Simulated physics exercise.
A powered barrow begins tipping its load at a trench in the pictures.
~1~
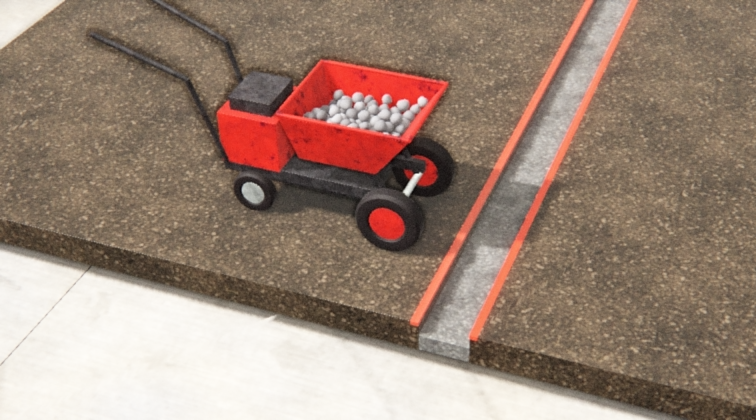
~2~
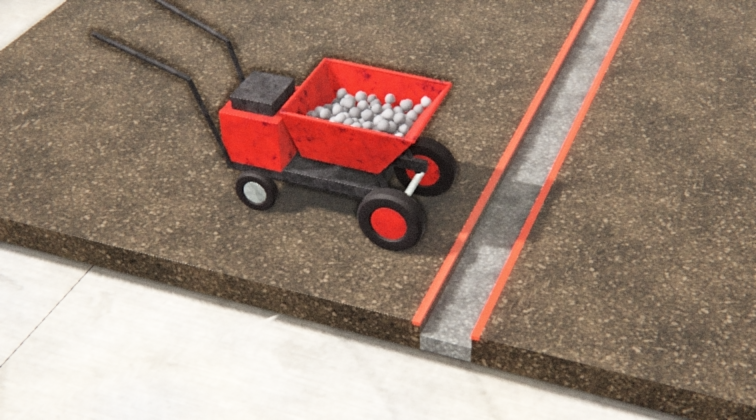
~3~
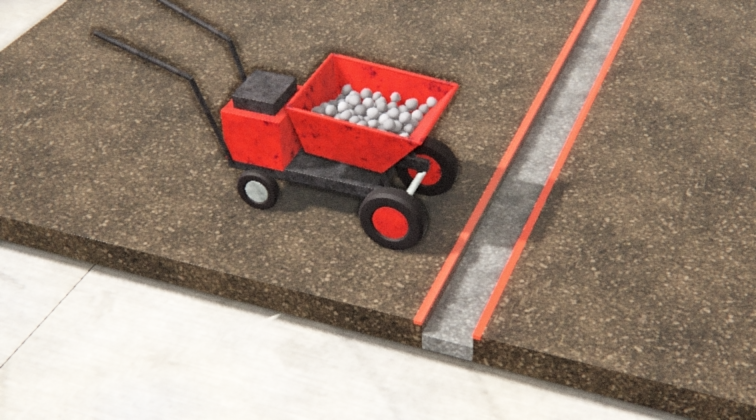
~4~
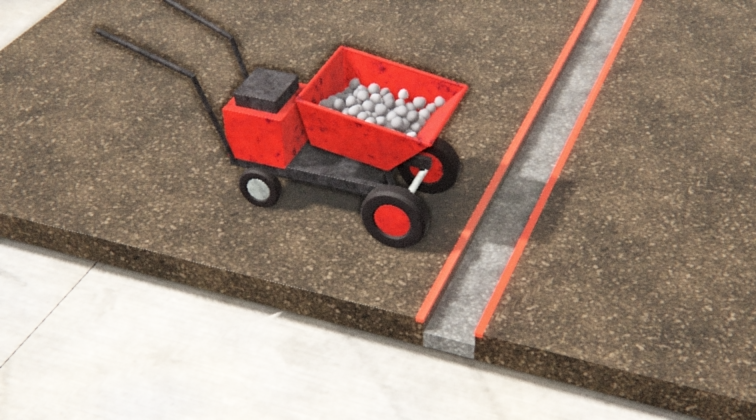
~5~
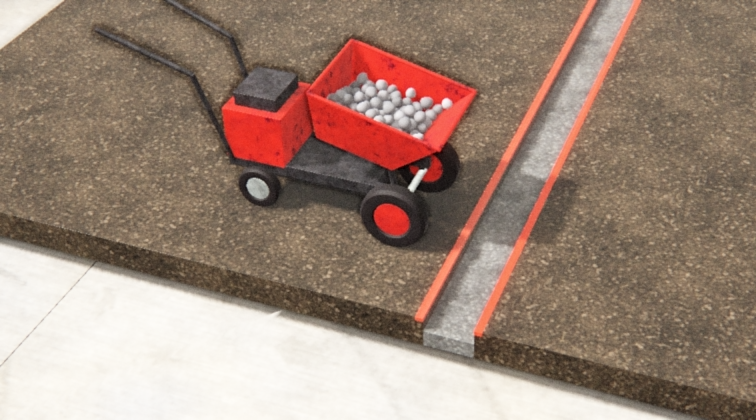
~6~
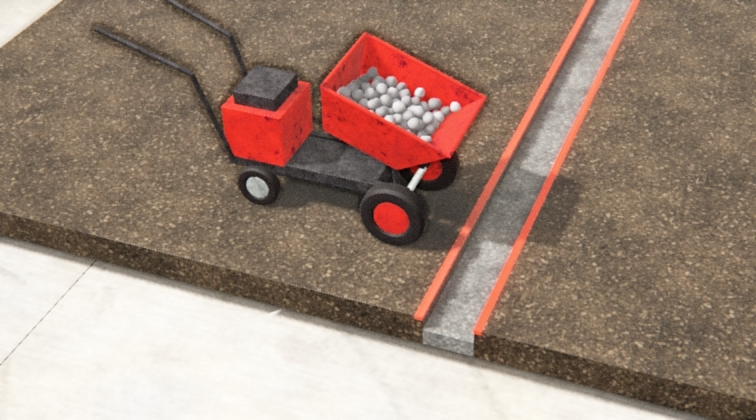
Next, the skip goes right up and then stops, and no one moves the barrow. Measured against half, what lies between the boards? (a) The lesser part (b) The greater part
Option a: The lesser part.
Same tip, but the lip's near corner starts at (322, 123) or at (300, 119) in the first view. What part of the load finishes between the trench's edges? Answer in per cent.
Estimates, in order: 50 % then 30 %.
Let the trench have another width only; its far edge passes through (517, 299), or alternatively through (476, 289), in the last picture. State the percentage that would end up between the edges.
Close to 50 per cent in the first, close to 0 per cent in the second.
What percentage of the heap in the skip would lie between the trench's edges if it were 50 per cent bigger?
Something near 20 percent of it.
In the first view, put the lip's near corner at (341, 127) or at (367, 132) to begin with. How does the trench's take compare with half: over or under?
So the first stop would give past the halfway mark, while the second would give past the halfway mark.
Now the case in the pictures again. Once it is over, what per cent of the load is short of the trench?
Roughly 0 per cent of the load.
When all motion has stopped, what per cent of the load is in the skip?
Around 0 %.
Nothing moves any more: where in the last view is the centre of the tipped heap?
Near (548, 243).
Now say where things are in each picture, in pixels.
Lip of the skip (409, 141), level; top of the load (364, 127), round cobbles; first edge of the trench (434, 286); far edge (491, 299), the trench over half as wide as the skip, and shallow for its width, in the first picture.
Lip of the skip (413, 141), tipped barely; top of the load (368, 115), in the second picture.
Lip of the skip (419, 143), tipped barely; top of the load (361, 112), in the third picture.
Lip of the skip (429, 145), tipped a little; top of the load (358, 110), in the fourth picture.
Lip of the skip (439, 149), tipped a little; top of the load (359, 98), in the fifth picture.
Lip of the skip (449, 156), tipped clearly; top of the load (359, 98); first edge of the trench (438, 280); far edge (495, 294), in the sixth picture.
Just after the last frame, skip tipped steeply; every one in the skip.
A moment on, skip tipped right over; the larger part in the skip; just a few in or heaped over the trench; roughly a quarter beyond it; about a tenth falling.
Further on, skip tipped right over; just a few in the skip; about a tenth in or heaped over the trench; the larger part beyond it.
When it is over, skip tipped right over; roughly a quarter in or heaped over the trench; the larger part beyond it.
